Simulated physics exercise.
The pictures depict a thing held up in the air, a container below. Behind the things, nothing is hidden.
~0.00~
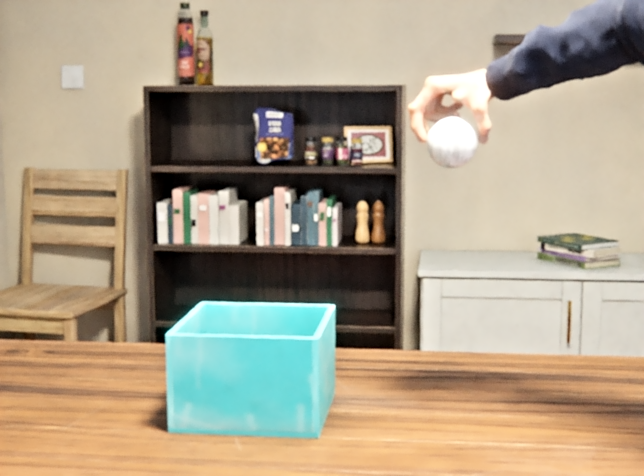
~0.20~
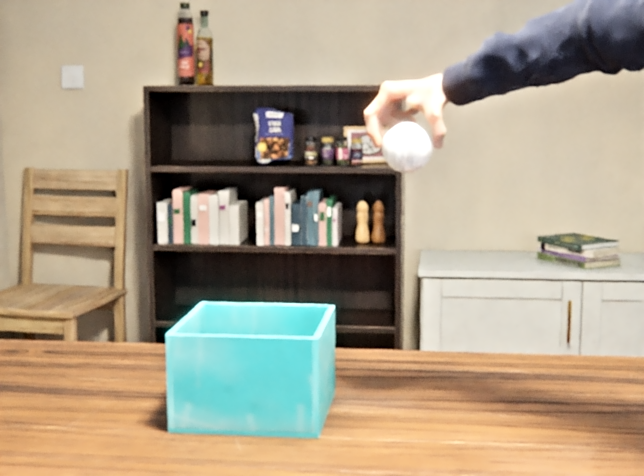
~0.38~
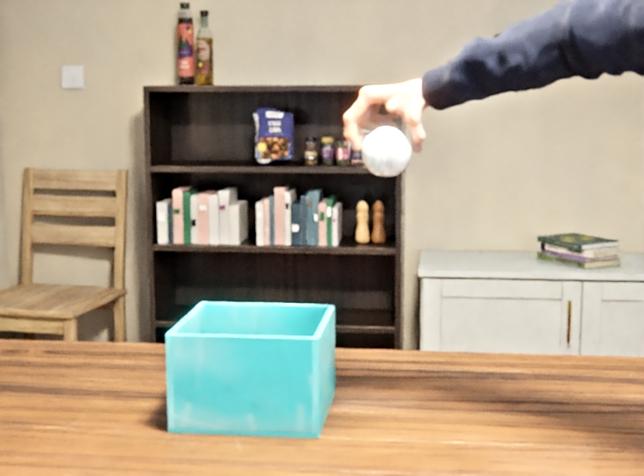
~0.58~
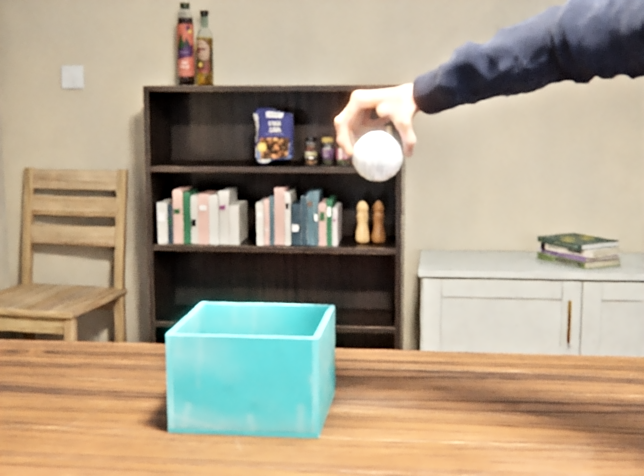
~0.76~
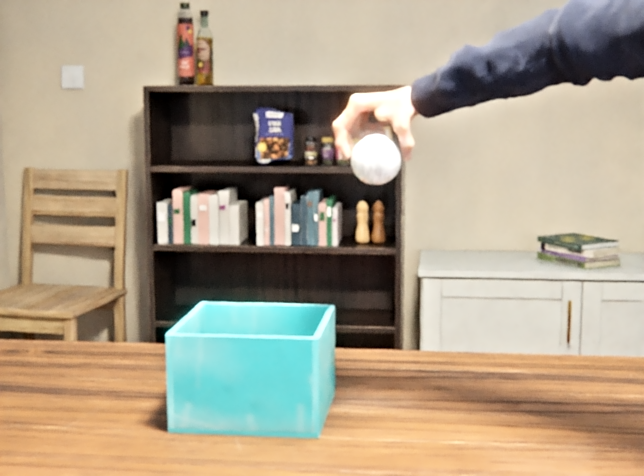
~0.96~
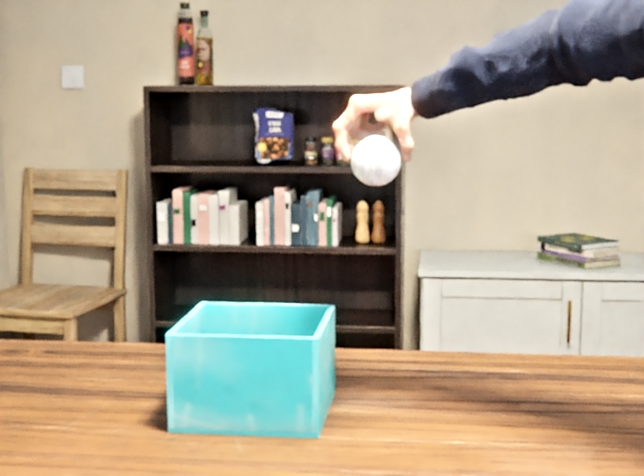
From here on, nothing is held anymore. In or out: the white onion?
Result: A wide drop.
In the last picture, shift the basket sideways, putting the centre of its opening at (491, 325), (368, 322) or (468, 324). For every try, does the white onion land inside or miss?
For the white onion, first it never enters, then it is captured, and last it never enters.
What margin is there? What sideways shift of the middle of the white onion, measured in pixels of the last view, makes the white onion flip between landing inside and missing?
About 56 pixels left.
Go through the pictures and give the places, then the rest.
In the first frame, still on the way; white onion (452, 143); basket (256, 366).
In the second frame, still on the way; white onion (407, 148); basket (256, 366).
In the third frame, still on the way; white onion (386, 152); basket (256, 366).
In the fourth frame, still on the way; white onion (377, 157); basket (256, 366).
In the fifth frame, still on the way; white onion (376, 160); basket (256, 366).
In the sixth frame, in place, still held; white onion (376, 161); basket (256, 366).
Around 1.16 s, white onion in the air near (375, 250).
Finally (2.2 s), the white onion ends up outside, near (375, 393).
